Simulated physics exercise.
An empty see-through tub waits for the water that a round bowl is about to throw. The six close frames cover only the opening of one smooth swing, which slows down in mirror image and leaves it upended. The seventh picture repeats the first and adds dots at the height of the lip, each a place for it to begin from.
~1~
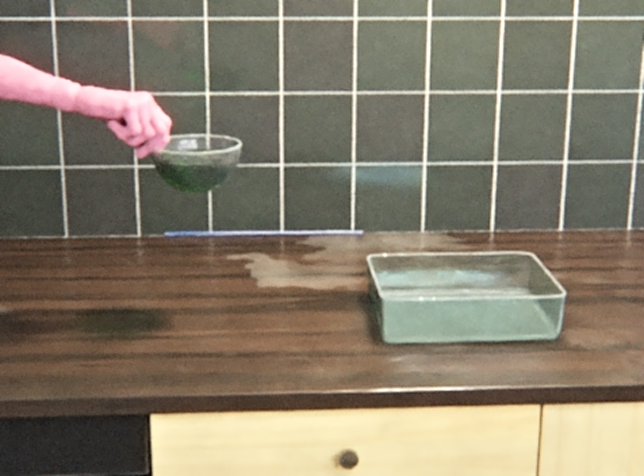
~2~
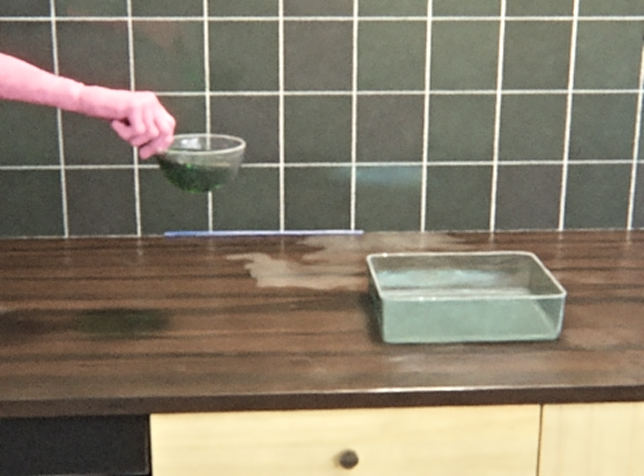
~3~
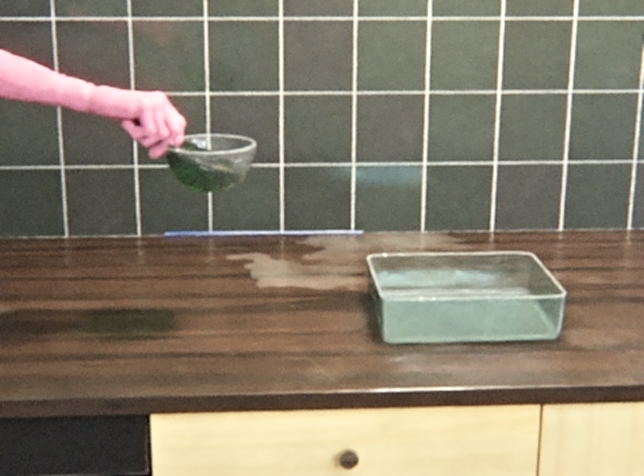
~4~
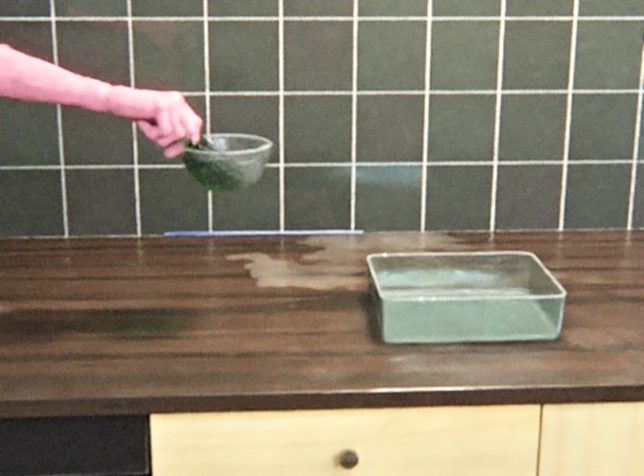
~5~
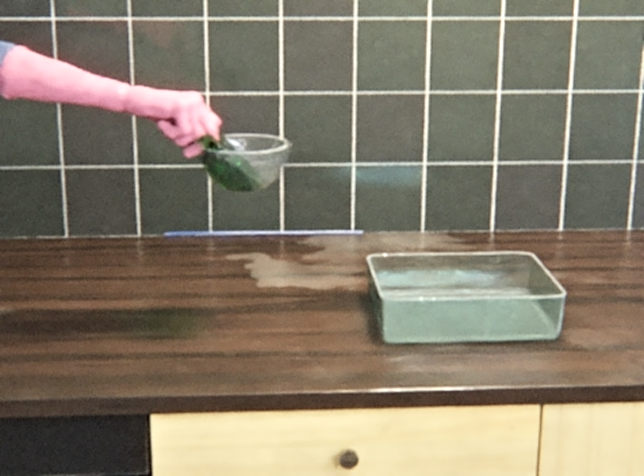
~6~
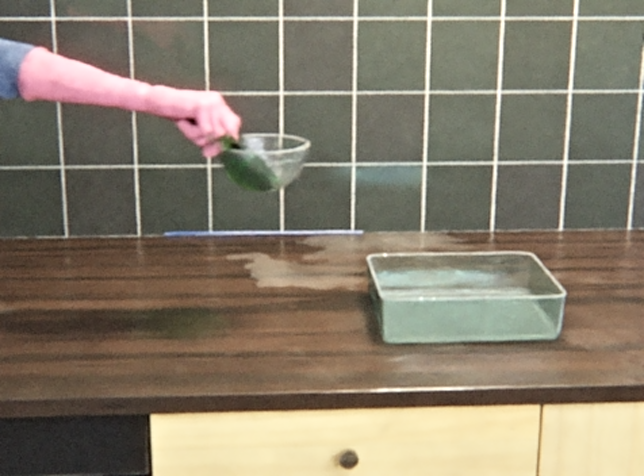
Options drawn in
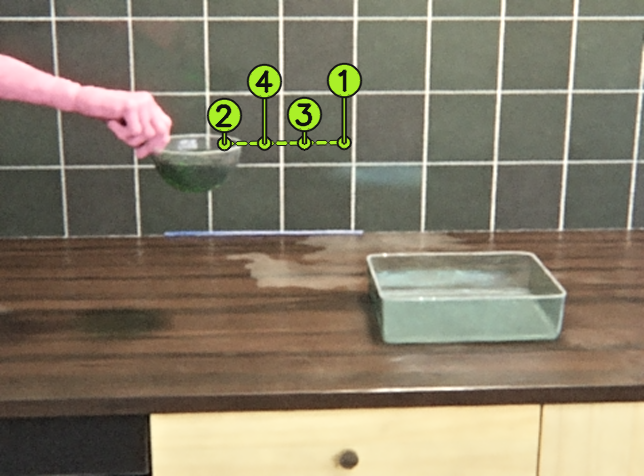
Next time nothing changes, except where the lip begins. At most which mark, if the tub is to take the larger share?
4 will do.
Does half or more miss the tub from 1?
No.
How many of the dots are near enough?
Three of the four.
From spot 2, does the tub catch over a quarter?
Yes.
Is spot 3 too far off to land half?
No, not at all.
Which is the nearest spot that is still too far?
Here it is spot 2.
On the marked copy, 1 at (344, 142); 2 at (224, 143); 3 at (304, 142); 4 at (264, 143).
If 1 is chosen, about 81 % lands in the tub, 7 % falls short and 12 % goes beside or beyond.
If 2 is chosen, about 37 % lands in the tub, 54 % falls short and 10 % goes beside or beyond.
If 3 is chosen, about 69 % lands in the tub, 18 % falls short and 13 % goes beside or beyond.
If 4 is chosen, about 66 % lands in the tub, 22 % falls short and 13 % goes beside or beyond.
